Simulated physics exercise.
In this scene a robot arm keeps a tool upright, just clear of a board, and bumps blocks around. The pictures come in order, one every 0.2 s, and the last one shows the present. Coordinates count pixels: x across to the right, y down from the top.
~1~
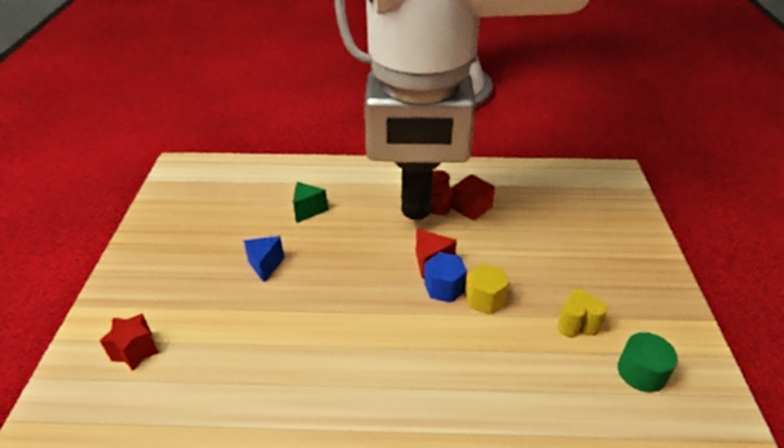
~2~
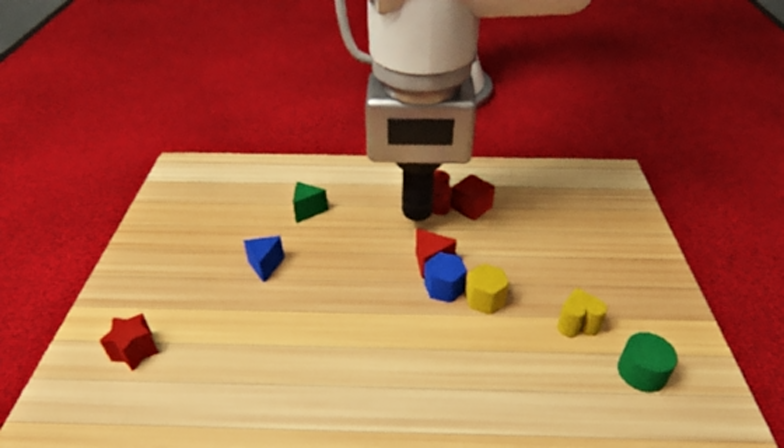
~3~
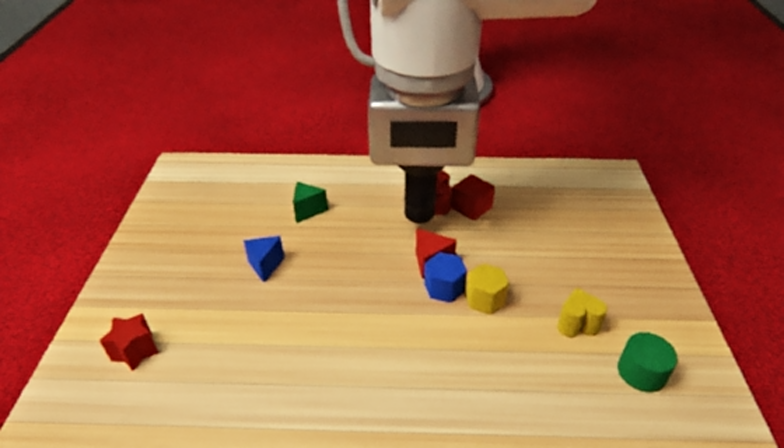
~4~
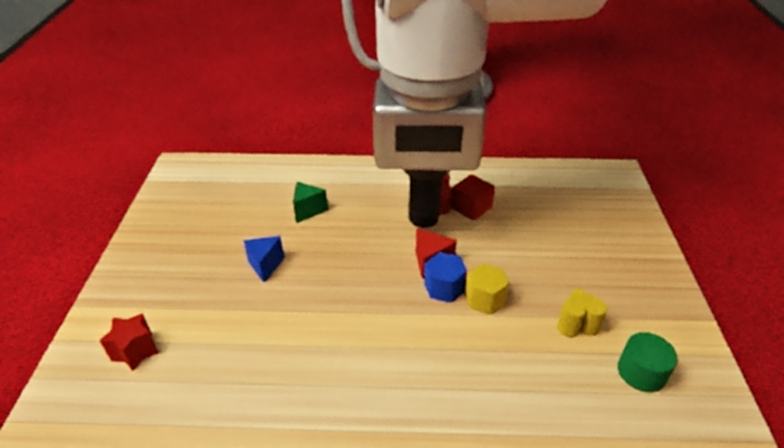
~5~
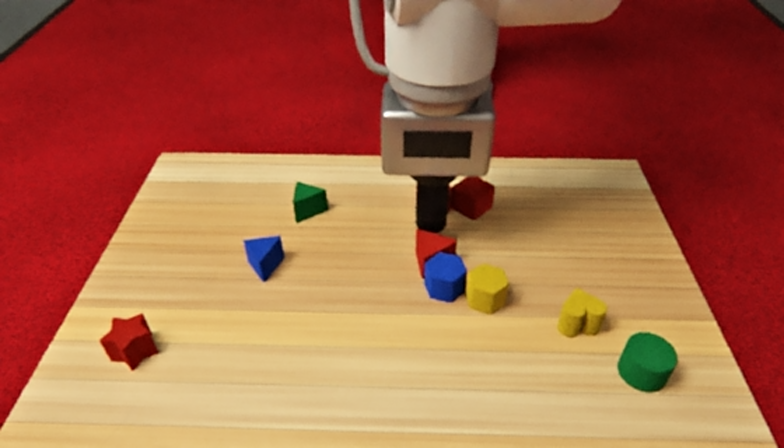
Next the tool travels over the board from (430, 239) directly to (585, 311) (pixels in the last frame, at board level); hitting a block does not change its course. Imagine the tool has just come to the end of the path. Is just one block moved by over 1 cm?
Answer: Yes.
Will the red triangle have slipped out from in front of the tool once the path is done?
Yes, it checks out.
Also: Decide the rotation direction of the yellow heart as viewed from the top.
Looking down on the board, it turns clockwise.
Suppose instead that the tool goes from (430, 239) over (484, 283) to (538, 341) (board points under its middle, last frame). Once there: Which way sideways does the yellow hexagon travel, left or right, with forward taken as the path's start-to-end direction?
Rightward.
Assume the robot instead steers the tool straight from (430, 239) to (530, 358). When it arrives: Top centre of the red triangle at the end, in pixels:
Most likely (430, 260).
What follows on the original path. One third of the way, tool (480, 248); red triangle (435, 243), turned 15° clockwise.
Two thirds of the way, tool (532, 271); red triangle (435, 243), turned 15° clockwise.
At the end, tool (590, 296); red triangle (435, 243), turned 15° clockwise; yellow hexagon in place; yellow heart (598, 316), turned 50° clockwise.
